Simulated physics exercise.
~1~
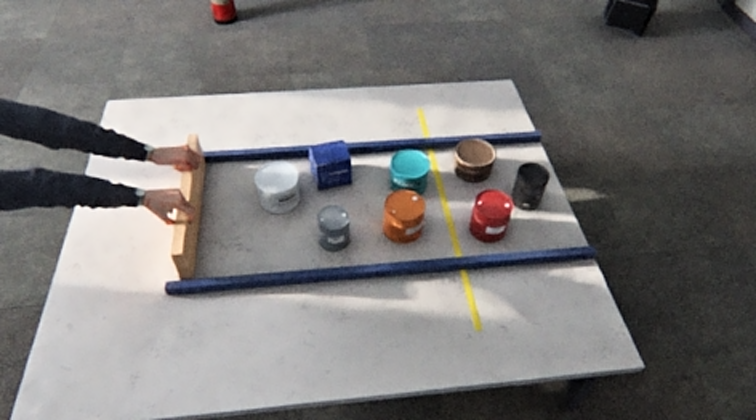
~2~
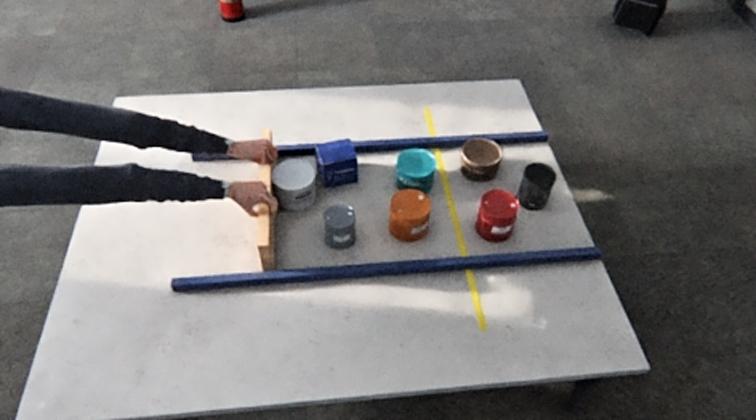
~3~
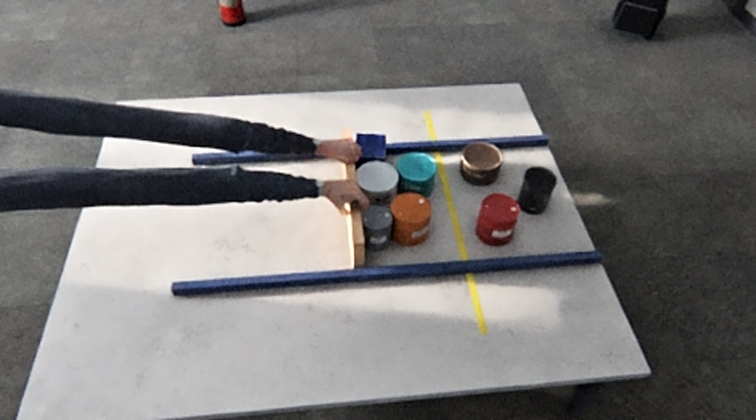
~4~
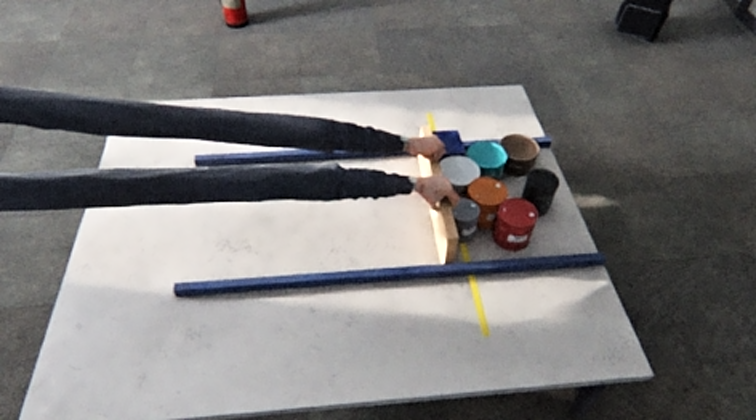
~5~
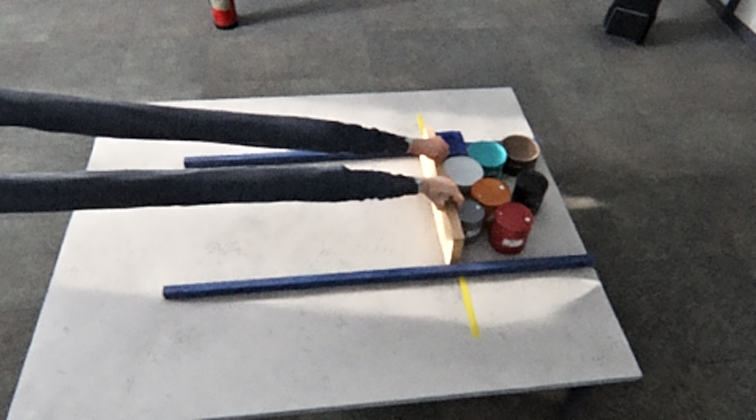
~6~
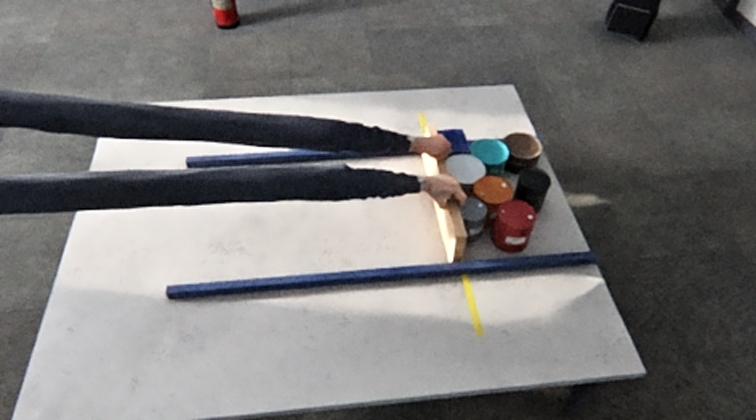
In this clip, two hands push an upright wooden plank rightward between two blue battens, gathering a white pail, a blue parcel and several coloured canisters into a cluster. The plank stops near the yellow tape, with the containers packed together and still on the platform.
